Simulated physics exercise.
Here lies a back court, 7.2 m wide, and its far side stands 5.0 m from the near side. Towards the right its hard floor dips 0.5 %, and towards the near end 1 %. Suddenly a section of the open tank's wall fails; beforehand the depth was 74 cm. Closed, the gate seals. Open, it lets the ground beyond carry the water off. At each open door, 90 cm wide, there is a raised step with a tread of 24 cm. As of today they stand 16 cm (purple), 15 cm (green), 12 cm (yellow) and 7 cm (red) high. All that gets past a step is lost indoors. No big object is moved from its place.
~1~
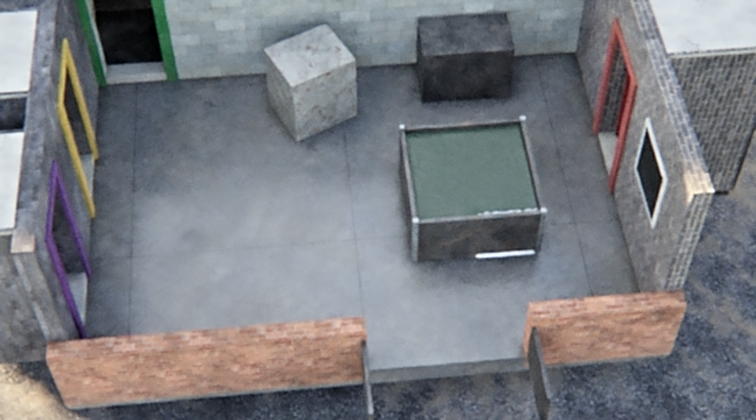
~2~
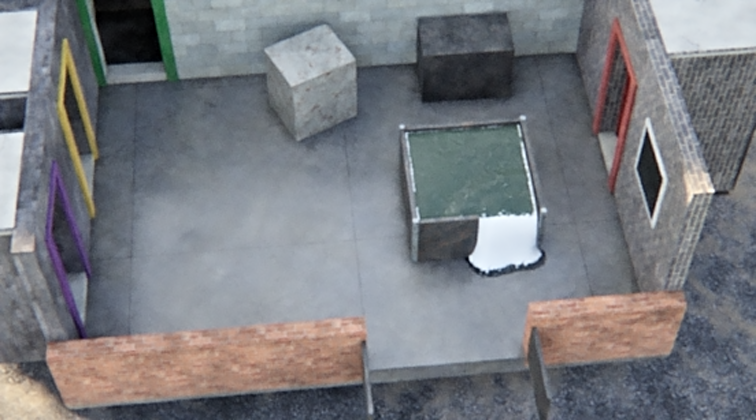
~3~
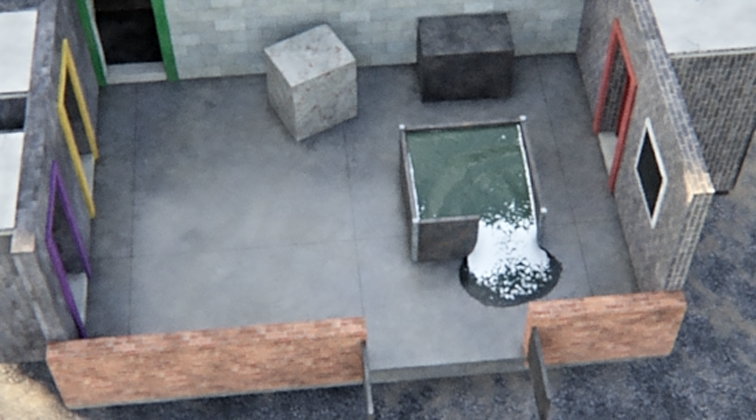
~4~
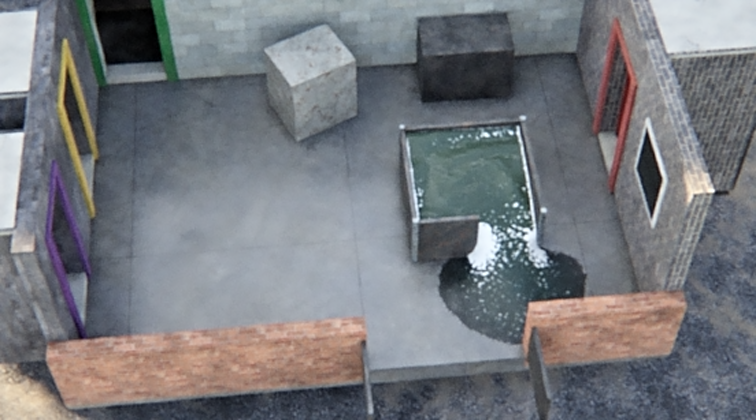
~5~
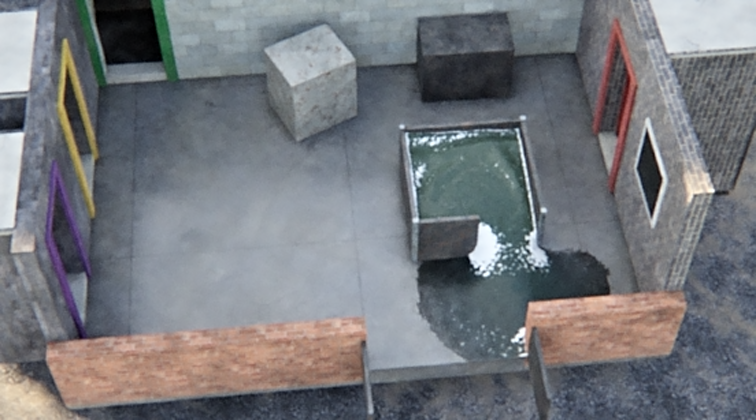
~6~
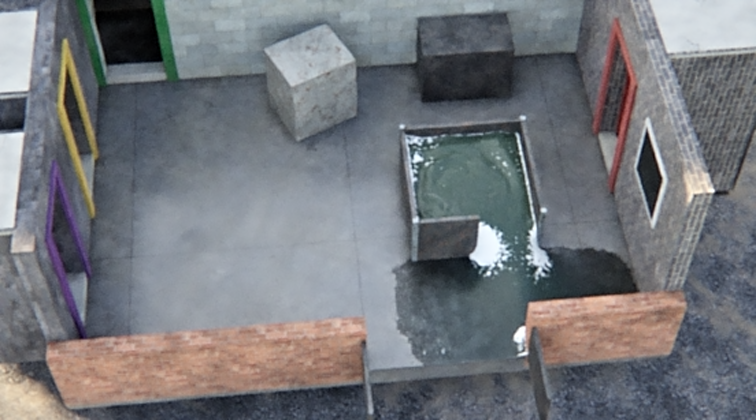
Water burst through the front wall of a square, open tank in a walled yard, poured out in a white rush, and spread a dark pool across the grey floor to the low brick wall.
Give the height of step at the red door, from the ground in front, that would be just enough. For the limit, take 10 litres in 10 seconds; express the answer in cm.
Close to 8 cm.
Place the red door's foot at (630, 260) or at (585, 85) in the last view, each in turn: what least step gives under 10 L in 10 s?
Roughly 15 cm for the first and 11.5 cm for the second.
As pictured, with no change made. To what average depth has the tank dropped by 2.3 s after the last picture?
It averages close to 27 centimetres.
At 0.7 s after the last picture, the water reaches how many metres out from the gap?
Roughly 2.6 m from the gap.
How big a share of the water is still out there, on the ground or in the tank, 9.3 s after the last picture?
Remaining share: Around 52 %.
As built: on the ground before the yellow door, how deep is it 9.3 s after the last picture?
You'd measure close to 0.0 cm there.
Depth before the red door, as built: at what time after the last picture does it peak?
Peak time: Around 7.0 s.
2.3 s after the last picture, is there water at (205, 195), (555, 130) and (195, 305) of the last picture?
In that order: Not reached, under water, still dry.
Then, 0.7 s after the last picture water covers 10 % of the floor, deepest (59 cm) near (638, 331); it has not reached the red door.
Then, 2.3 s after the last picture water covers 25 % of the floor, deepest (25 cm) near (540, 339); 4 cm at the red door, 0 litres in over its 7 cm step.
Then, 9.3 s after the last picture water covers 50 % of the floor, deepest (10 cm) near (614, 240); 8 cm at the red door, 15 litres in over its 7 cm step.
At the red door as built, the water peaked near 11 cm, 6.9 s after the last picture.
Run again over the same 10 s with other heights there, 19 litres in over 6.5 cm, 2 litres over 10 cm. The limit of 10 litres is kept from about 8 cm up.
